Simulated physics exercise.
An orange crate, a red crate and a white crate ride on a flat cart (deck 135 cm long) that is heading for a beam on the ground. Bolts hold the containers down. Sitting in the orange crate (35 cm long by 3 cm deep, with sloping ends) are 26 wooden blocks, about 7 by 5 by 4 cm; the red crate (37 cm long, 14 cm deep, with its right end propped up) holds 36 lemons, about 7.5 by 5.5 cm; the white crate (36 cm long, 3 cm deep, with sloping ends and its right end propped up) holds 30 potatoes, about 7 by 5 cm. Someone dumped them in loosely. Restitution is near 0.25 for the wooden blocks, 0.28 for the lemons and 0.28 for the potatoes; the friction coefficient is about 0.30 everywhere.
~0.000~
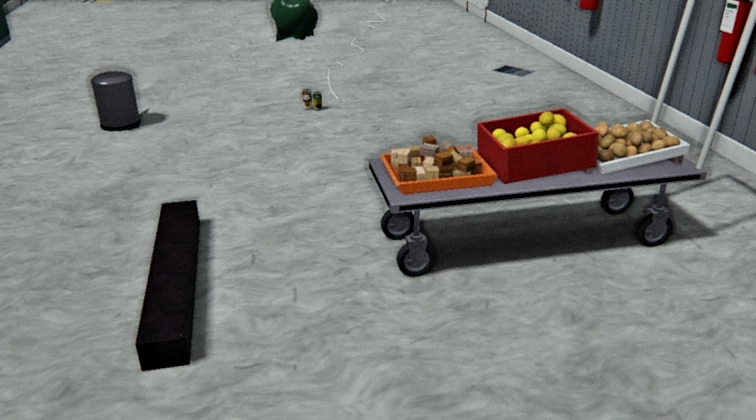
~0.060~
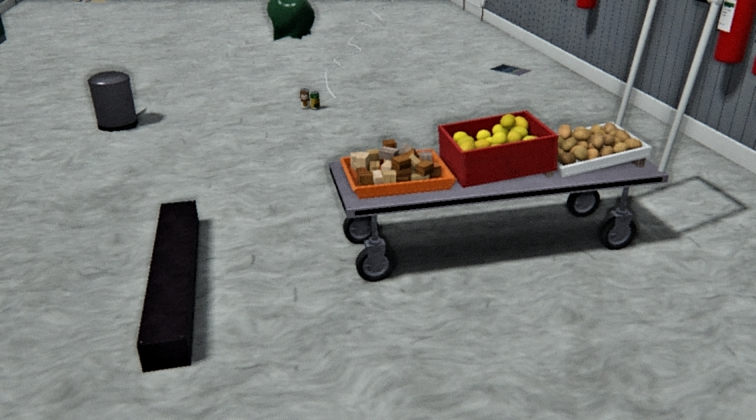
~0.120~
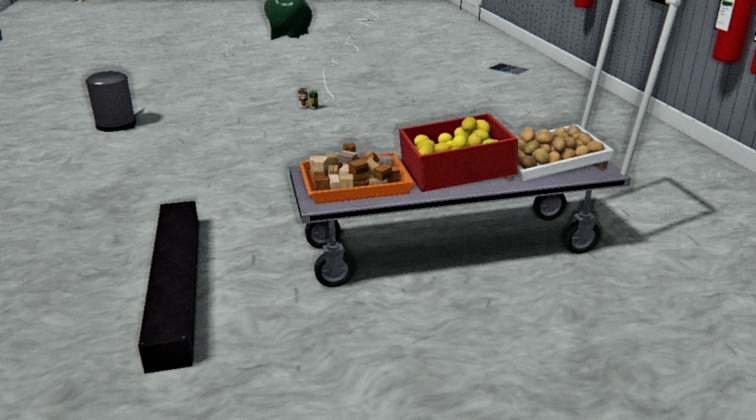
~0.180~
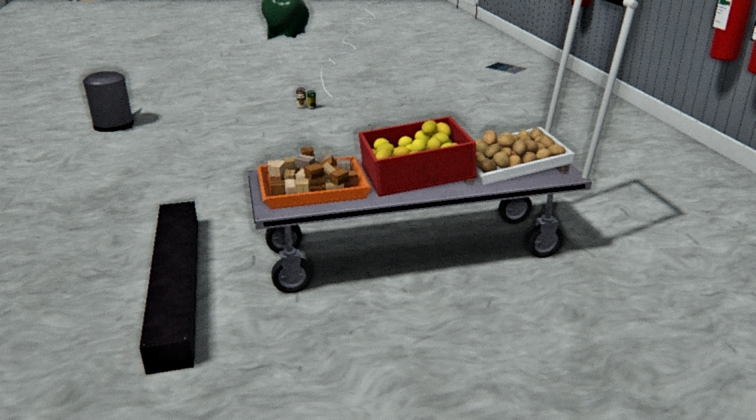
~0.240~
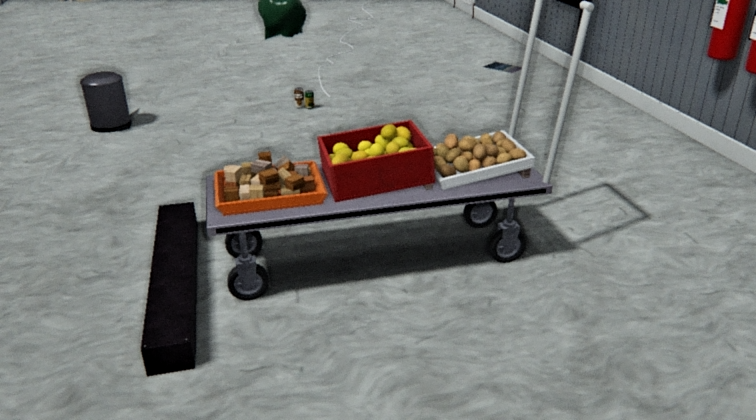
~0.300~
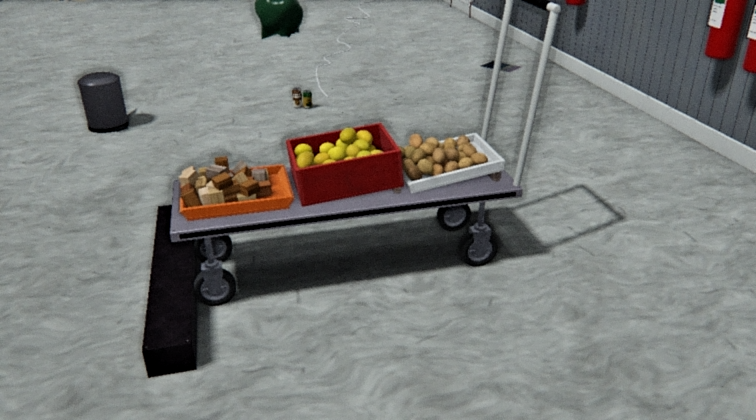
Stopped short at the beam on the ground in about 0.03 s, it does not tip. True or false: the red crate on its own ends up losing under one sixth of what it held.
True.
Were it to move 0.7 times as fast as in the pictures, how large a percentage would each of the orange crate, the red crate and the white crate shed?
In that case the orange crate sheds 30 per cent, the red crate 0 per cent and the white crate 20 per cent.
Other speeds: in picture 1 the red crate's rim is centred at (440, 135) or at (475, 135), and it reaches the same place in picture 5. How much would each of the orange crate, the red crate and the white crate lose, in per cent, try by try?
Try by try, the orange crate would lose 10 then 30 per cent, the red crate 0 then 0 per cent, and the white crate 10 then 10 per cent.
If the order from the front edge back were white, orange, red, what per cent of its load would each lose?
Orange crate 30 %, red crate 10 %, white crate 50 %.
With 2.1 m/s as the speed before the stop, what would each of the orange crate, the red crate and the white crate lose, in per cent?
Then orange crate 40, red crate 0, white crate 10 per cent.
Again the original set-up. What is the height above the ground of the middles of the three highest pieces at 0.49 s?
Their middles sit some 66 cm up.
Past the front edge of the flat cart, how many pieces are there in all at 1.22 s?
I'd estimate close to 12 pieces.
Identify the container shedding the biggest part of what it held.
Answer: The orange crate.
After 0.37 s, 5 of 26 out of the orange crate, 0 of 36 out of the red crate and 2 of 30 out of the white crate.
After 0.49 s, 13 of 26 out of the orange crate, 1 of 36 out of the red crate and 4 of 30 out of the white crate.
After 0.72 s, 13 of 26 out of the orange crate, 2 of 36 out of the red crate and 6 of 30 out of the white crate.
When it is over (at 1.22 s), 13 of 26 out of the orange crate, 2 of 36 out of the red crate and 6 of 30 out of the white crate. Asked share, 2 of 36, 6 per cent.
